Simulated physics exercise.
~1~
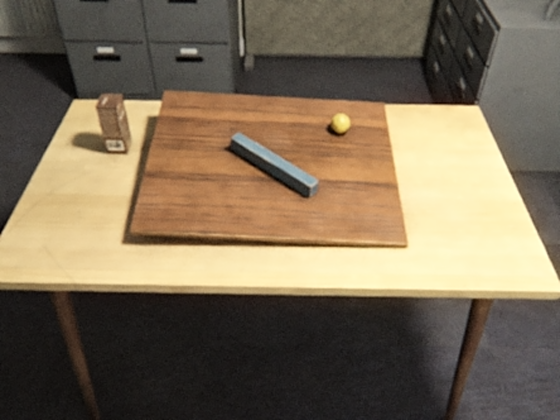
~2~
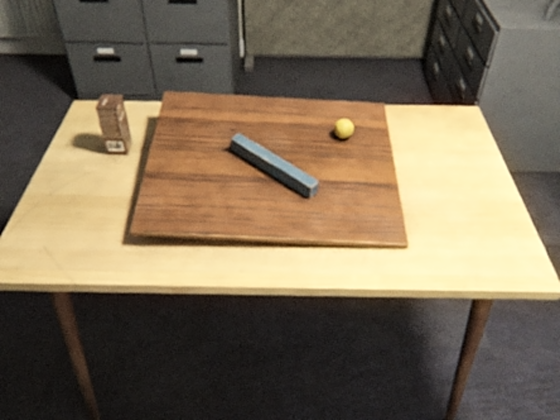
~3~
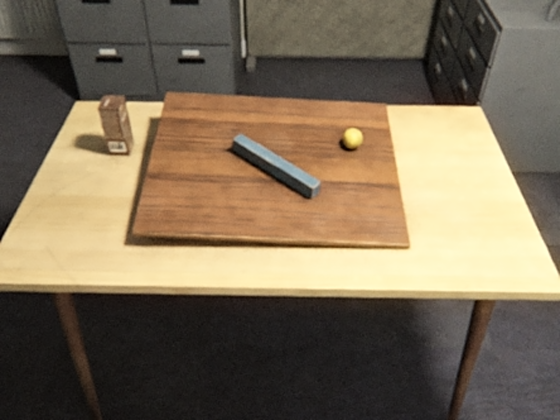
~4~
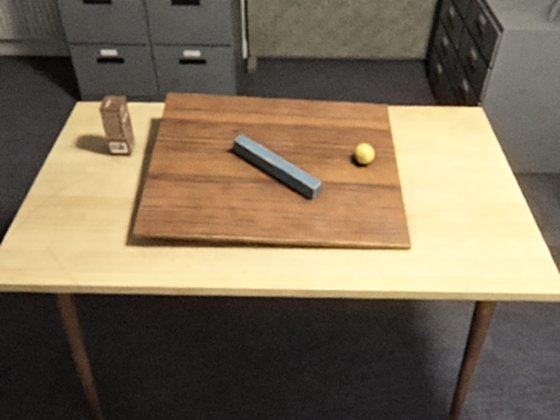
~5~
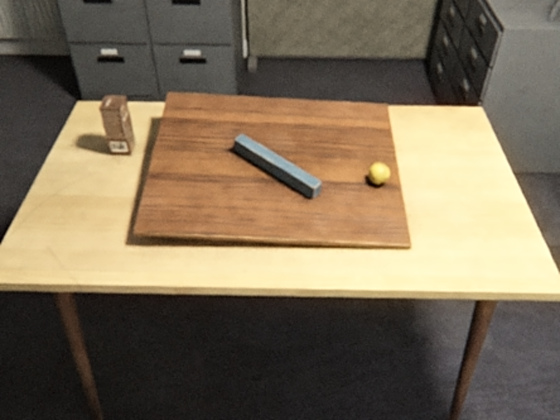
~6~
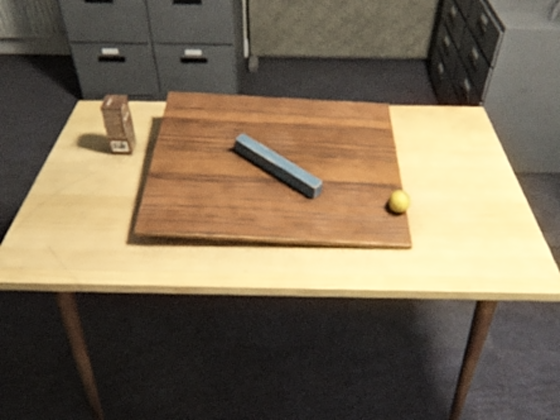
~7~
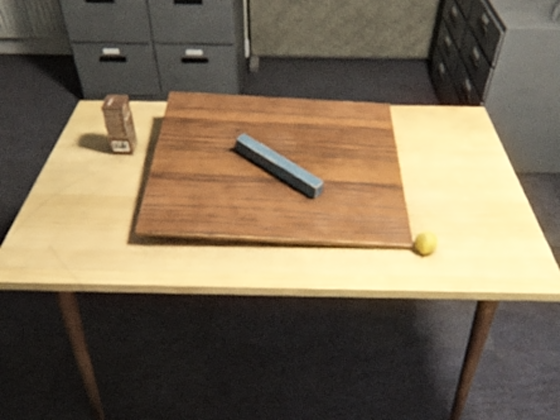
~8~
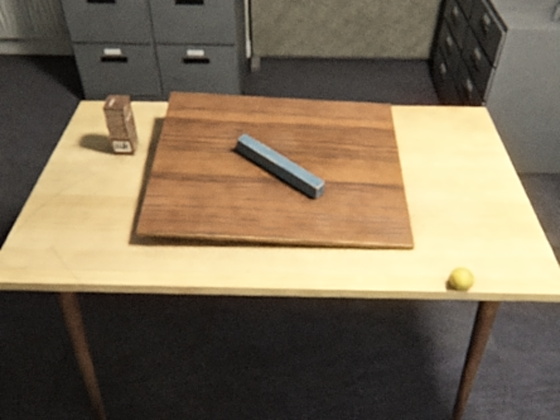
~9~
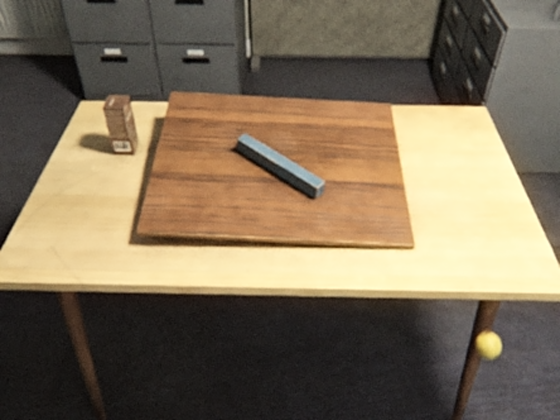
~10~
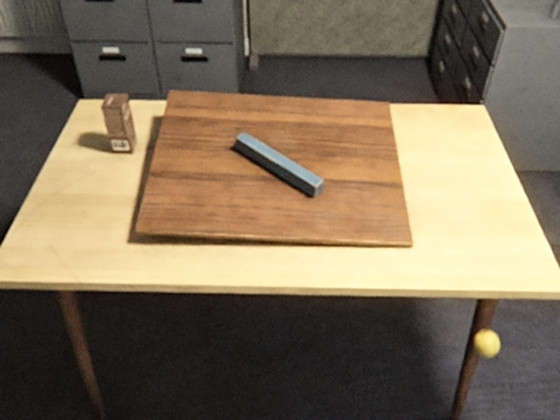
On a pale table in a room with grey cabinets, a yellow ball rolls down a tilted wooden board past a blue-grey bar, leaves over the right edge, and drops off the table's front, ending beside a table leg while the brown carton stays put.
